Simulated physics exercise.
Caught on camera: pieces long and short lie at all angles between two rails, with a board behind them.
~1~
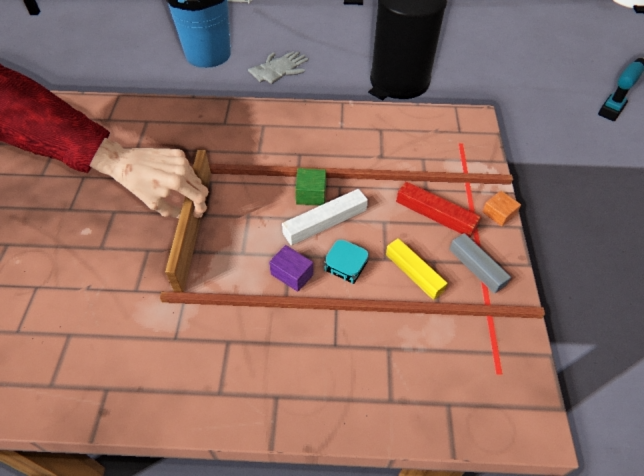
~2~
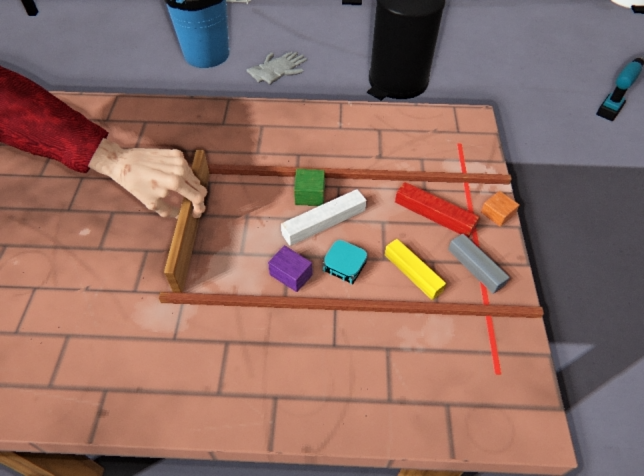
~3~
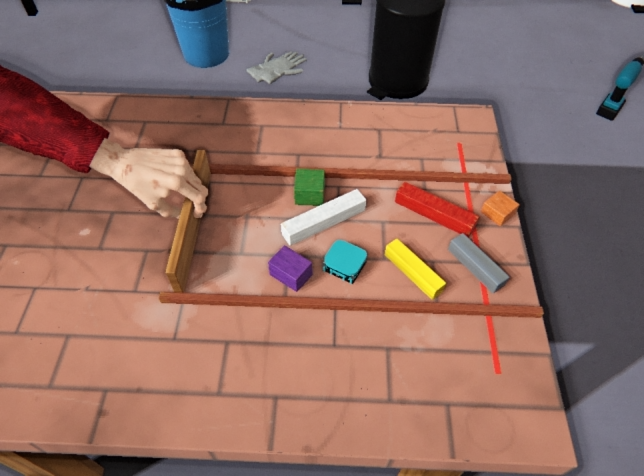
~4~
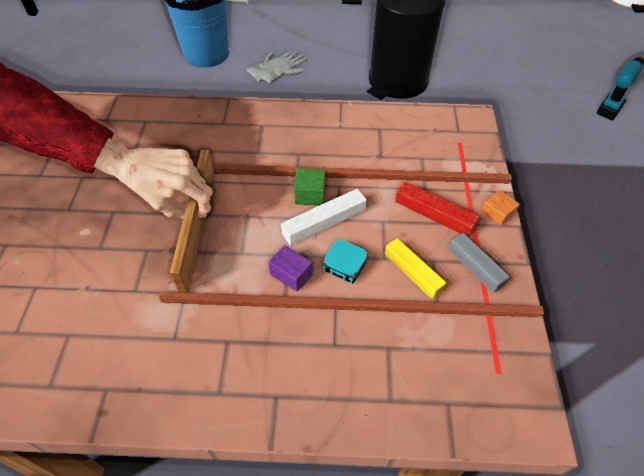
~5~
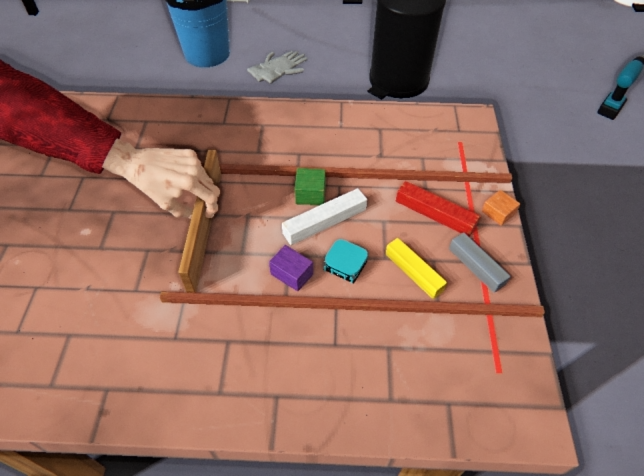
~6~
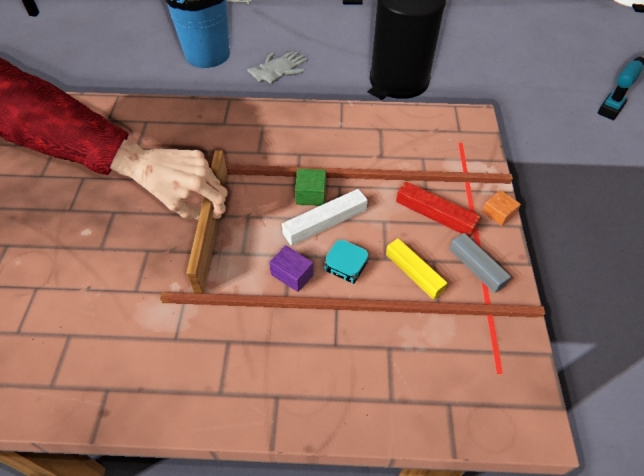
The video shows a hand holding a wooden board upright between two rails on a brick-patterned surface, then sliding it slightly right toward scattered coloured blocks and bars, which stay in place near a red line.
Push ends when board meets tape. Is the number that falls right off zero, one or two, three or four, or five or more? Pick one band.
It is three or four.
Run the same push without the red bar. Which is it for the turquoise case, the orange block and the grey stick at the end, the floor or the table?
The turquoise case: Remains. The orange block: Drops. The grey stick: Drops.
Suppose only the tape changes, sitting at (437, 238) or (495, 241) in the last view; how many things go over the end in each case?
Counts per try: 0 and 4.
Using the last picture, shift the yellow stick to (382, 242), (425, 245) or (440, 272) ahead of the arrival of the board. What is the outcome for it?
Taking the places in order, it ends up falling, then ends up falling, then ends up falling.
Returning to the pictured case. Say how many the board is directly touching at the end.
It's touching 3 at the end.
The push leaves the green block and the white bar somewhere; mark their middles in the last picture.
Final positions - green block around (487, 192), white bar around (508, 215).
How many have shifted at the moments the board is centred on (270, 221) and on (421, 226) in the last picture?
Counts: 0 and 8.
Soon after, none off yet; orange block at rest near (501, 208); grey stick at rest near (479, 262); red bar at rest near (437, 209).
Then, none off yet; orange block at rest near (501, 208); grey stick moved a little near (492, 267); red bar moved a little near (486, 220).
At rest, the number that fall off is three or four; fallen, yellow stick, red bar, grey stick and orange block.
